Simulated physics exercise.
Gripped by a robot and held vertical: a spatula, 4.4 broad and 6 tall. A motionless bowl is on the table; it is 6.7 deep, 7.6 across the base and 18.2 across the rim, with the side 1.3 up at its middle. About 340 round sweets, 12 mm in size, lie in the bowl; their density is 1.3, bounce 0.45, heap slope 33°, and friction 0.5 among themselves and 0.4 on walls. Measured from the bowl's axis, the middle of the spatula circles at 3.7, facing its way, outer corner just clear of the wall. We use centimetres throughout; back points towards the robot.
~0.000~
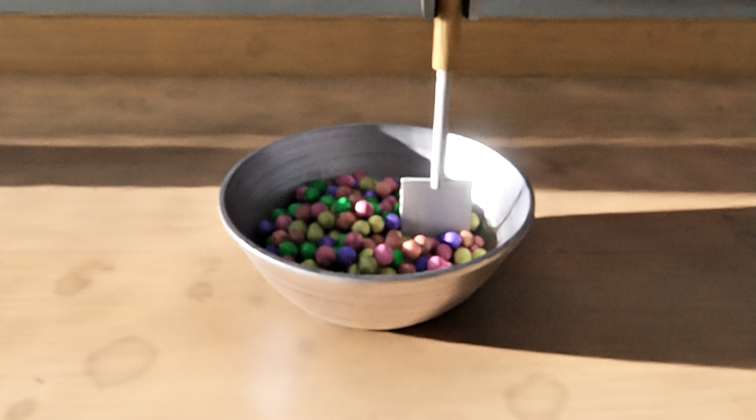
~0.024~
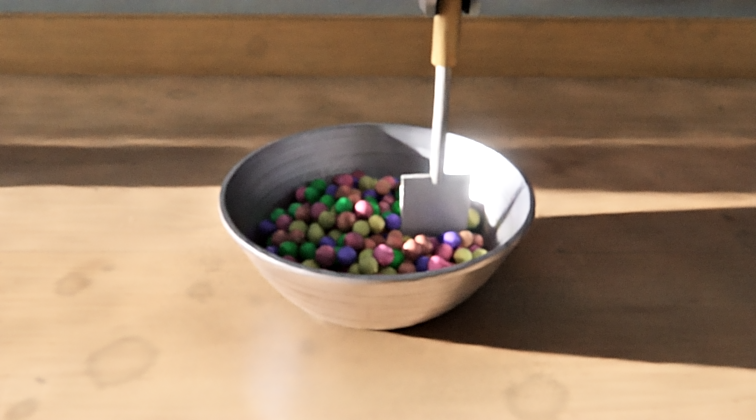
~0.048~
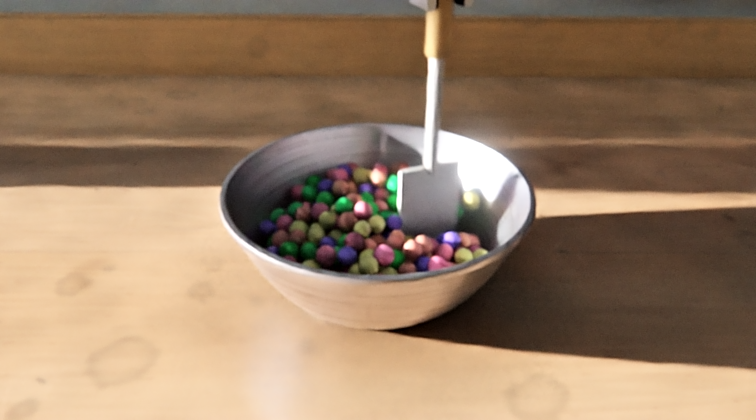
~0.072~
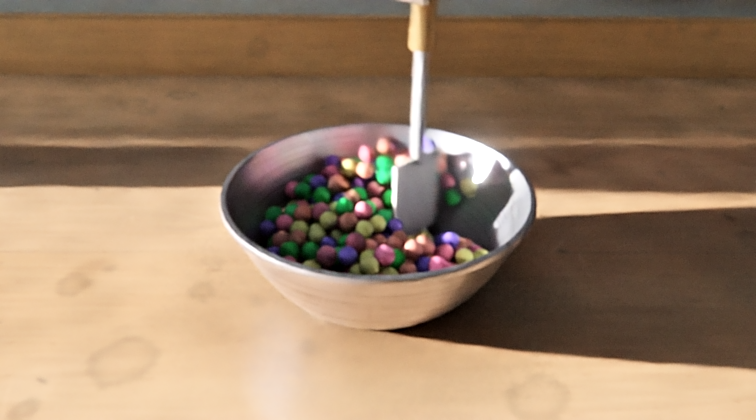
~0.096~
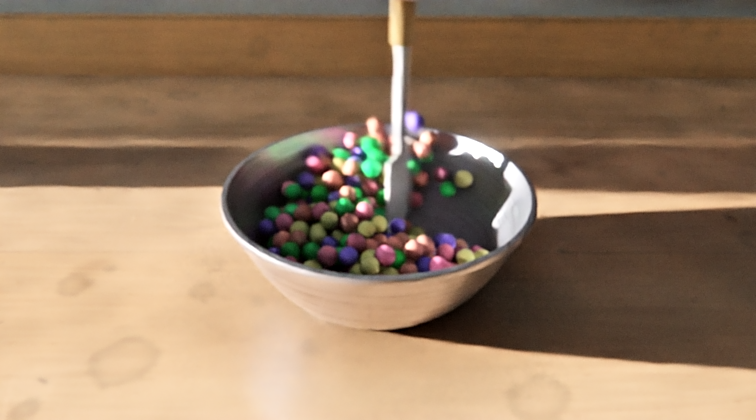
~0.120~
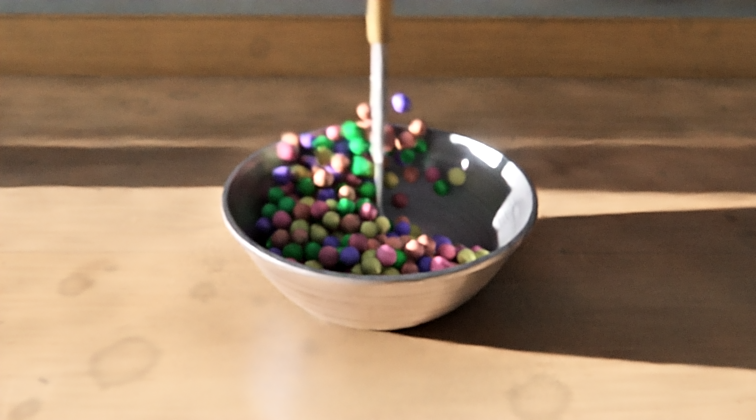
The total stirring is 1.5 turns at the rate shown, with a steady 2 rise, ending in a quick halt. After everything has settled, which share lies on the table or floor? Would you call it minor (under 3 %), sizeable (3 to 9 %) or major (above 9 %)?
I would call it major.
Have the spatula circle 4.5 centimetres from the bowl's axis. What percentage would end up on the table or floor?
Close to 30 in a hundred then.
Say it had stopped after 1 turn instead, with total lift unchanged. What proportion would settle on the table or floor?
I'd expect some 20 per cent.
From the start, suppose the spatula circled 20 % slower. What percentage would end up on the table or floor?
Estimate: Near 15 in a hundred.
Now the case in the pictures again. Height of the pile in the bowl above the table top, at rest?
About 6.0 centimetres.
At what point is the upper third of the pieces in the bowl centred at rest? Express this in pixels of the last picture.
Centre of top third: Approx. (363, 219).
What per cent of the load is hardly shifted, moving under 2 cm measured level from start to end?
I'd say something near 10 percent.
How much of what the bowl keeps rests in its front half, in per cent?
I'd put it at roughly 50 per cent.
After 0.31 s, 263° round, highest piece 11 above the table; 292 in the bowl, 10 on the table or floor, 33 in flight or on the tool.
After 0.50 s, 76° round, highest piece 8 above the table; 259 in the bowl, 64 on the table or floor, 12 in flight or on the tool.
After 0.80 s, 180° round, highest piece 6 above the table; 254 in the bowl, 81 on the table or floor.
After 1.50 s, 180° round, highest piece 6 above the table; 254 in the bowl, 81 on the table or floor.
At rest, 254 in the bowl, 81 on the table or floor. That is 24 % on the table or floor.
